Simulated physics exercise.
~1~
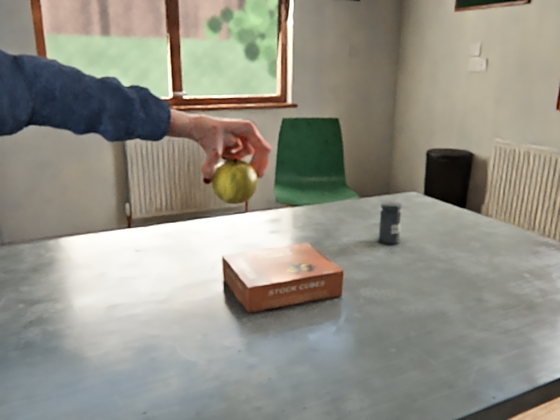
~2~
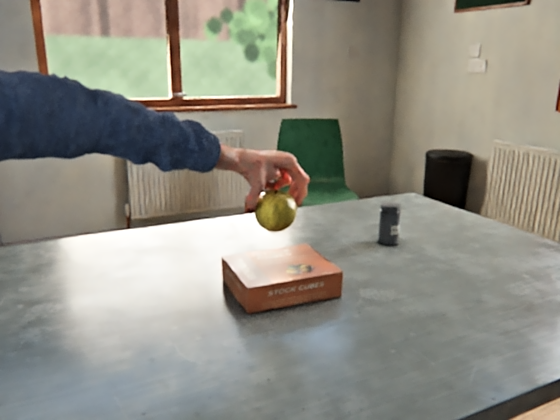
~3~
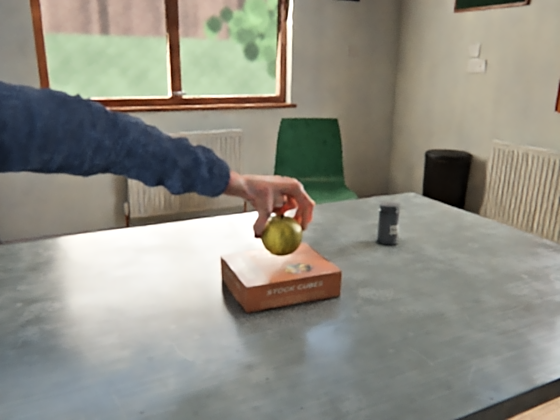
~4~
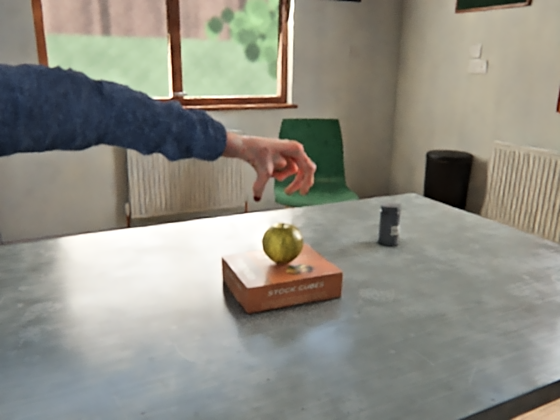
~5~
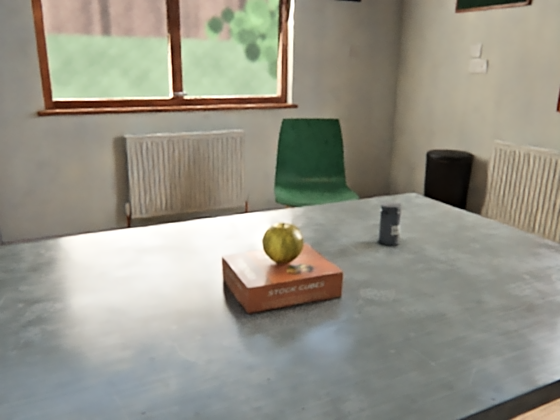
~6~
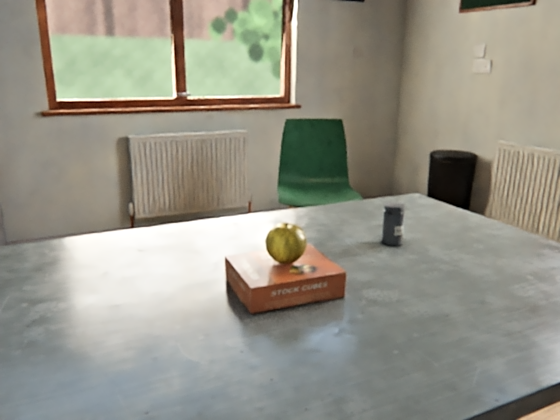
In this clip, a hand lowers a yellow apple onto an orange packet on a grey table, near a grey shaker, then lets go and draws back out of view. The apple stays balanced on top of the packet.
